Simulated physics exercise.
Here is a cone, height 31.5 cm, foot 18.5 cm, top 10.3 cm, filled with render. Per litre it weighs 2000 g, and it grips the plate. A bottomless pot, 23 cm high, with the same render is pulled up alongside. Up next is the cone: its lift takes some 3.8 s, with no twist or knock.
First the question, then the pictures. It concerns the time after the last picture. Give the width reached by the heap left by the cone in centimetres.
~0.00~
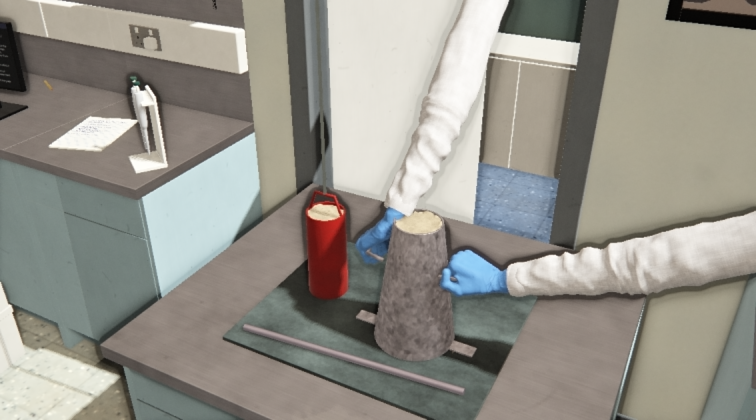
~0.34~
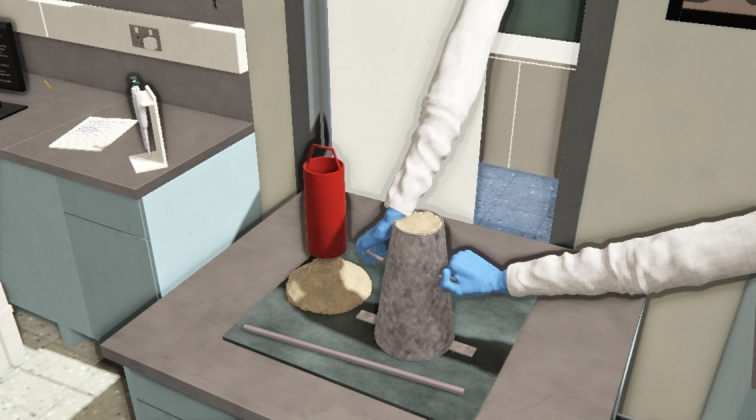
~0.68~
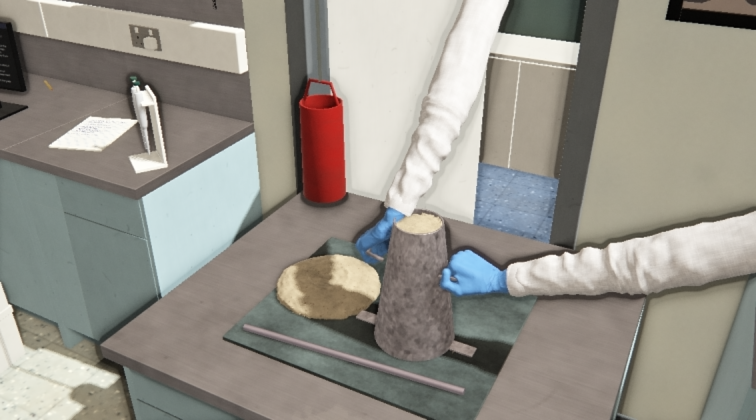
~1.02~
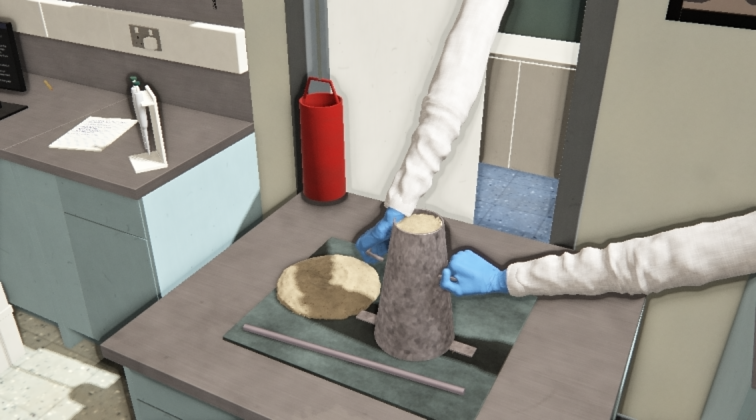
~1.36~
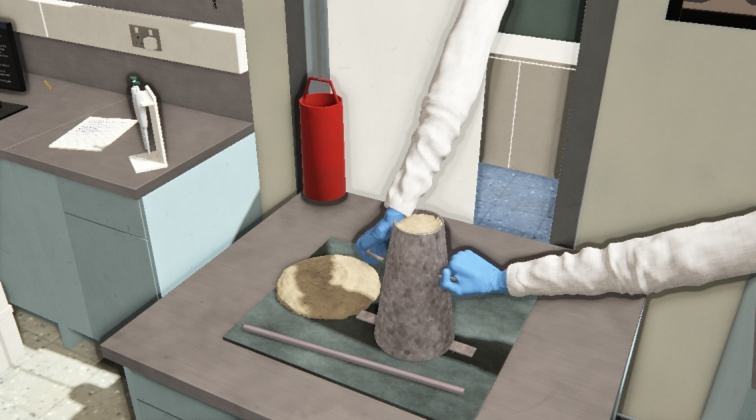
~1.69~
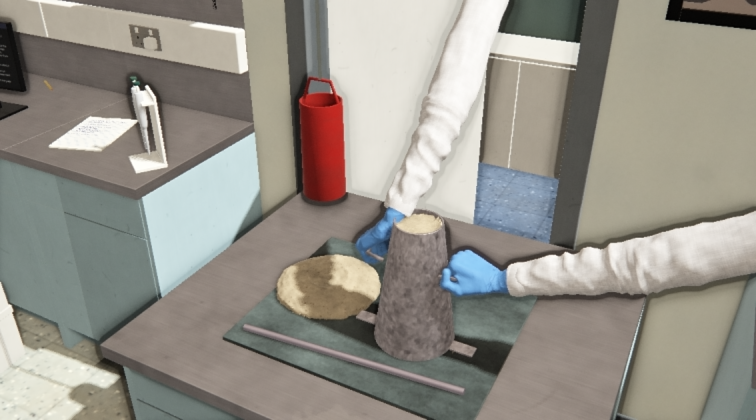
Close to 42 centimetres.
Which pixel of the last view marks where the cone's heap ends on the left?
Position: Around (327, 341).
After 2.6 s, the cone is up 6.8 cm; the render has come down 21 cm to 11 cm and is 39 cm wide.
After 3.6 s, the cone is up 20 cm; the render has come down 25 cm to 6.8 cm and is 42 cm wide.
After 4.5 s, the cone is up 31 cm; the render has come down 25 cm to 6.7 cm and is 42 cm wide.
After 5.7 s, the cone is clear; the render has come down 25 cm to 6.7 cm and is 42 cm wide.
After 6.2 s, at rest, the cone is clear; the render has come down 25 cm to 6.7 cm and is 42 cm wide.
